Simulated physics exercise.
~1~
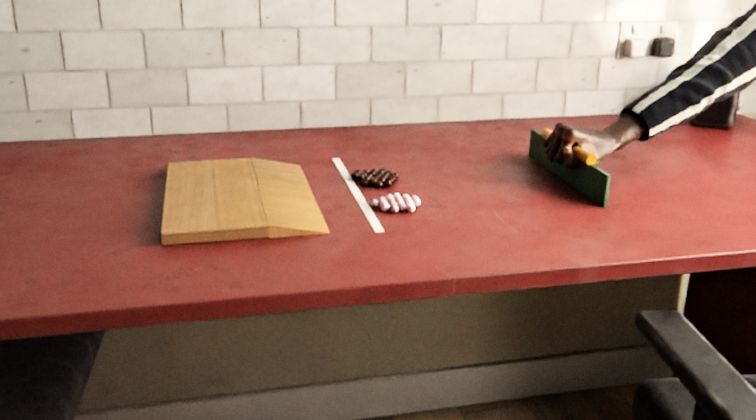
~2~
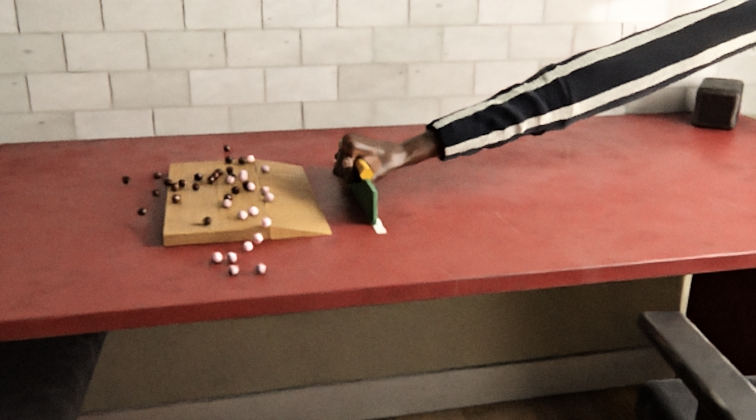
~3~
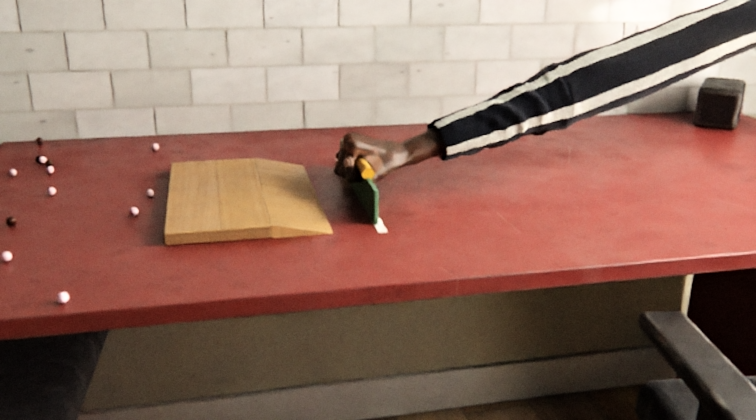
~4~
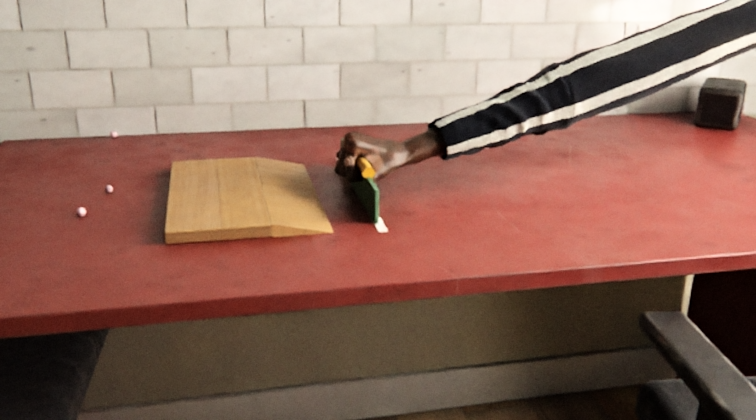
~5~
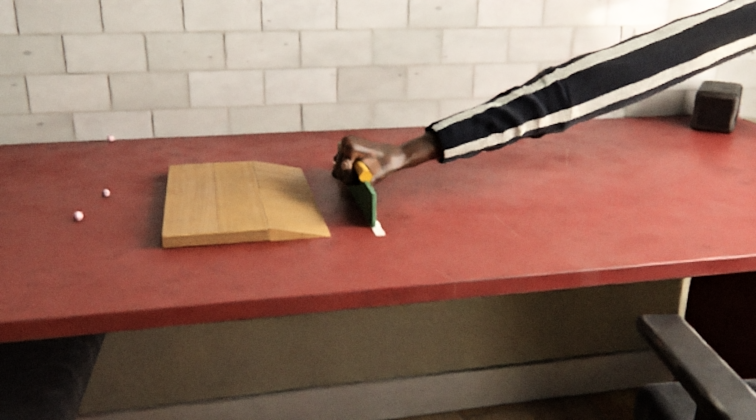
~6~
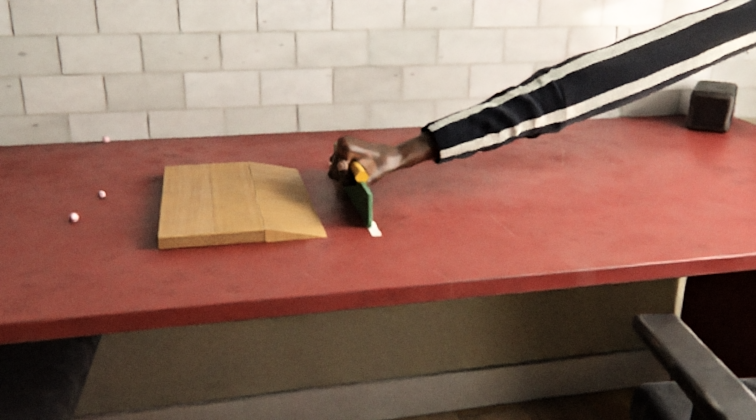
On a red table, a hand sweeps dark and pale beads left over a ramp.
